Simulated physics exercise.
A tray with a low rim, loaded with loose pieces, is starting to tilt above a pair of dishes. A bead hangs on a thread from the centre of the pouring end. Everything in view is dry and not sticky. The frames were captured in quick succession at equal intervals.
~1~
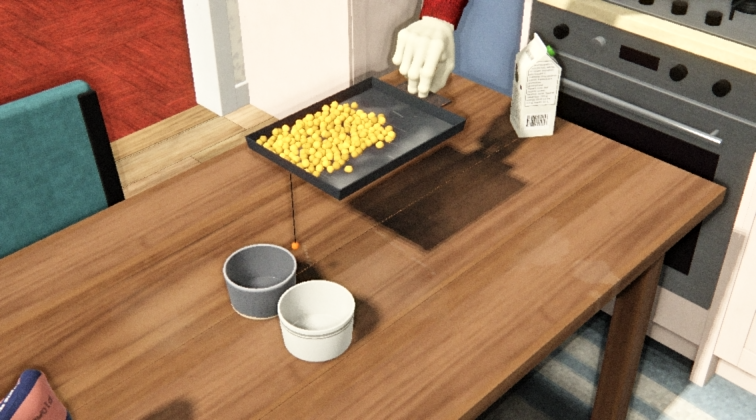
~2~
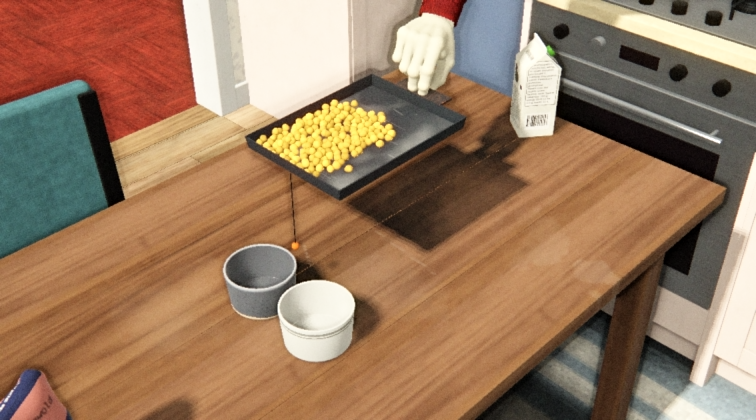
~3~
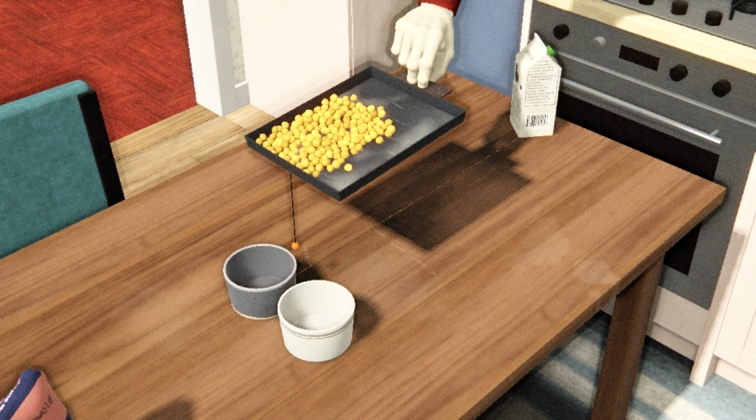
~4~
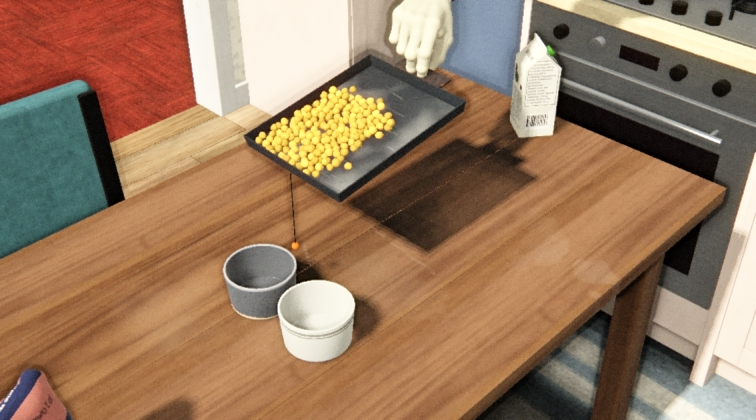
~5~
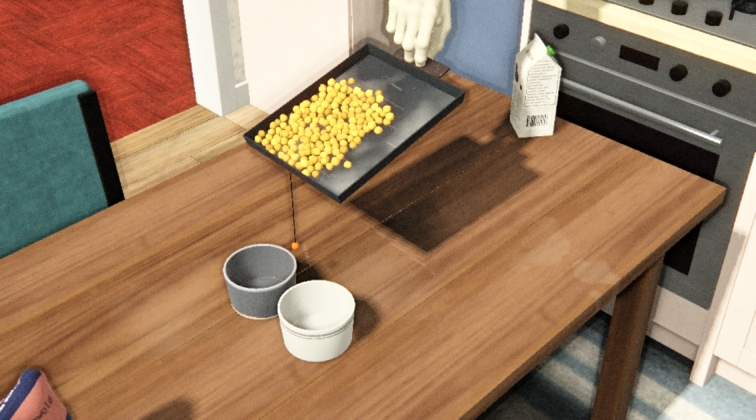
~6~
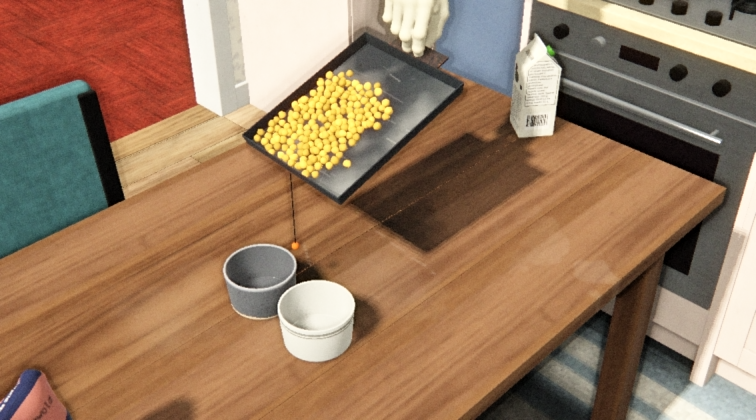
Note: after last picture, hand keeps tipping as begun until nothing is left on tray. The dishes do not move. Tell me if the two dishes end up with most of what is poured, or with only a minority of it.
Most of it.
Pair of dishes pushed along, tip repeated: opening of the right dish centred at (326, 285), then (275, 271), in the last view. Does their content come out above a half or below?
First place: Short of half; second place: Short of half.
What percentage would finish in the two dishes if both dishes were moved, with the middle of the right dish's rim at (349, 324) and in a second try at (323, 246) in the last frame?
You'd end up with around 40 per cent and then around 0 per cent.
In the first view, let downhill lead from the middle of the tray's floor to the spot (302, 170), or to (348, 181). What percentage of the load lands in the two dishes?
Shares: About 60 in a hundred, then about 40 in a hundred.
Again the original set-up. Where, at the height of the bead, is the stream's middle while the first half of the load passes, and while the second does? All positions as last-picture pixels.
The first part passes (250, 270); everything after passes (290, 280).
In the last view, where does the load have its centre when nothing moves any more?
Centre at rest: Close to (277, 314).
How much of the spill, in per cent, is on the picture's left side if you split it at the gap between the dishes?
Close to 80 per cent of the spill, I think.
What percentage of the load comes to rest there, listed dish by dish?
Left 40 per cent, right 30 per cent.
Soon after the last picture, tray tipped steeply; nearly all on the tray; a stray few in the right dish; a stray few in the air.
A little later, tray tipped past a quarter turn; nearly all on the tray; a stray few in the right dish; a stray few in the left dish; a stray few outside both.
Later still, tray tipped past a quarter turn; about a third in the right dish; about a third in the left dish; about a third outside both; a stray few in the air.
At rest, tray tipped past a quarter turn; about a third in the right dish; about a third in the left dish; about a third outside both.
